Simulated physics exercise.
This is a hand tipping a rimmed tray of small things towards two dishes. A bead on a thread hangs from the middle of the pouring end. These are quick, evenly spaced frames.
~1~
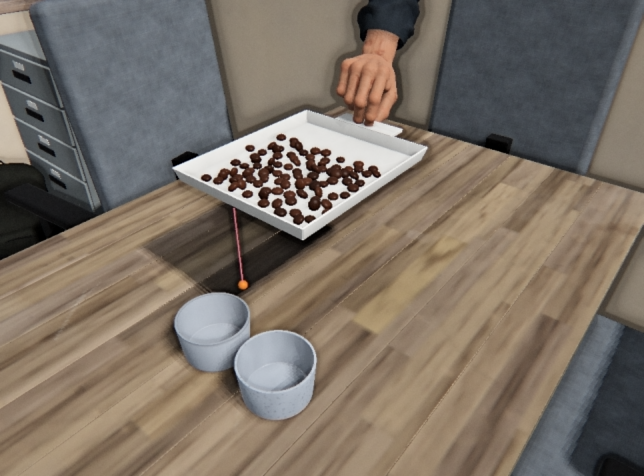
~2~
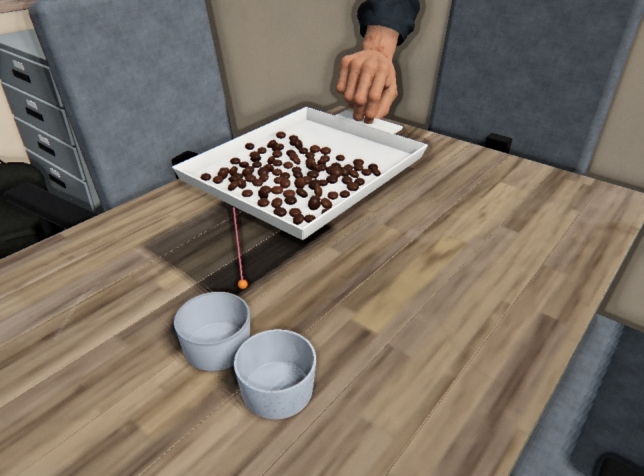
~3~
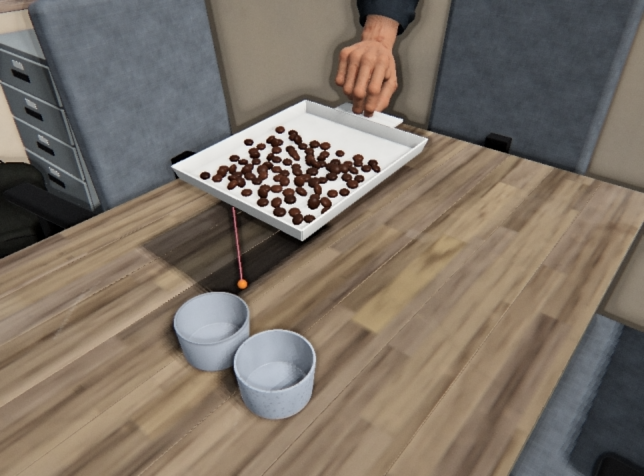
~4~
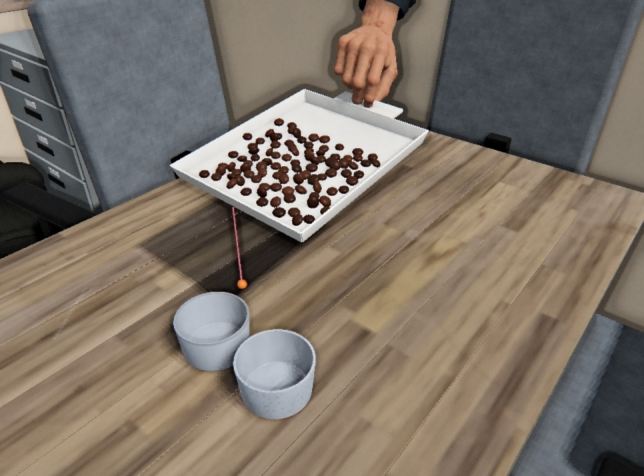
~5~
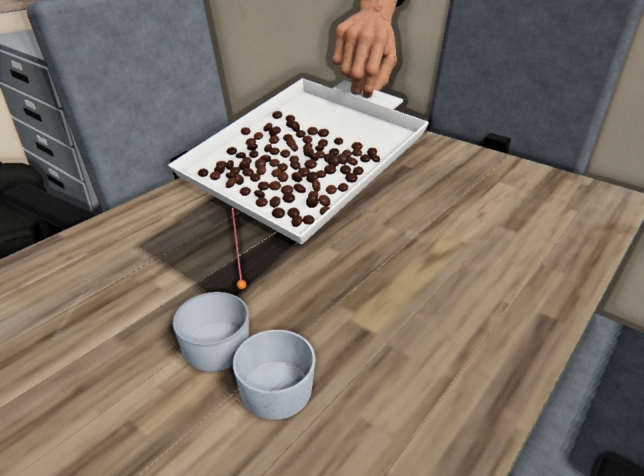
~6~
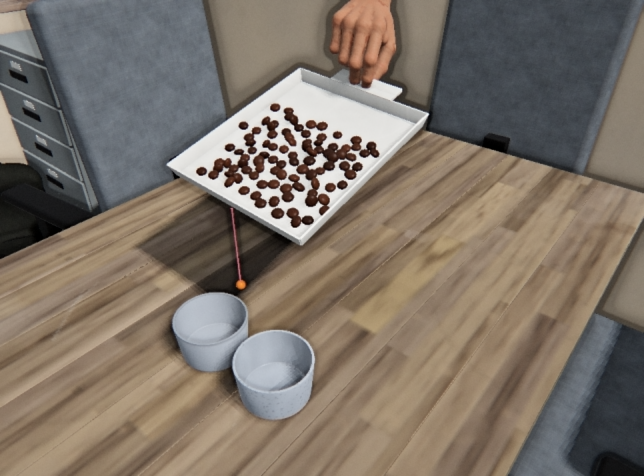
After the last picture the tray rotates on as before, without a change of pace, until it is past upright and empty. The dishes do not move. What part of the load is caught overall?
In the dishes lies over half of it.
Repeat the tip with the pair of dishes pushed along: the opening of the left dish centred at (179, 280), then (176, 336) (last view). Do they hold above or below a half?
The first try: Less than half. The second: The smaller part.
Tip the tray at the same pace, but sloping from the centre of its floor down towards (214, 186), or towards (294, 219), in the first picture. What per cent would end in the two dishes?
About 10 and 30 per cent.
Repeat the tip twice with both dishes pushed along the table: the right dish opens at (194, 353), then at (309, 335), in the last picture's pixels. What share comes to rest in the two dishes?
Near 10 % and 40 %.
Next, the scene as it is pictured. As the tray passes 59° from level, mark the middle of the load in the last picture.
Near (264, 182).
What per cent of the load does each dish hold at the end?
About: Left dish 30, right dish 40 per cent.
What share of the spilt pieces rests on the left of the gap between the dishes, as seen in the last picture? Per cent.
Near 20 %.
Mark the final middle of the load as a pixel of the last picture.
Near (269, 373).
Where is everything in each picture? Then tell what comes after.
The first frame shows corners of the pouring end at (179, 168) and (302, 225), level; middle of the load at (298, 176), flat chocolate drops; left dish at (186, 351); right dish at (248, 398); bead on its thread at (243, 285).
The second frame shows corners of the pouring end at (179, 167) and (302, 225), level; middle of the load at (298, 175).
The third frame shows corners of the pouring end at (178, 166) and (301, 226), tipped barely, lowest at the right corner; middle of the load at (297, 172).
The fourth frame shows corners of the pouring end at (176, 165) and (301, 229), tipped a little, lowest at the right corner; middle of the load at (297, 168).
The fifth frame shows corners of the pouring end at (175, 164) and (300, 231), tipped a little, lowest at the right corner; middle of the load at (295, 165).
The sixth frame shows corners of the pouring end at (173, 163) and (299, 234), tipped clearly, lowest at the right corner; middle of the load at (294, 162); left dish at (184, 351); right dish at (247, 398).
Soon, tray tipped steeply; all on the tray.
A while on, tray tipped right over; a small part on the tray; about a third in the right dish; about a quarter in the left dish; a small part outside both; about a quarter in the air.
Towards the end, tray tipped past a quarter turn; about half in the right dish; about a quarter in the left dish; about a quarter outside both.
Finally, tray tipped past a quarter turn; about half in the right dish; about a quarter in the left dish; about a quarter outside both.
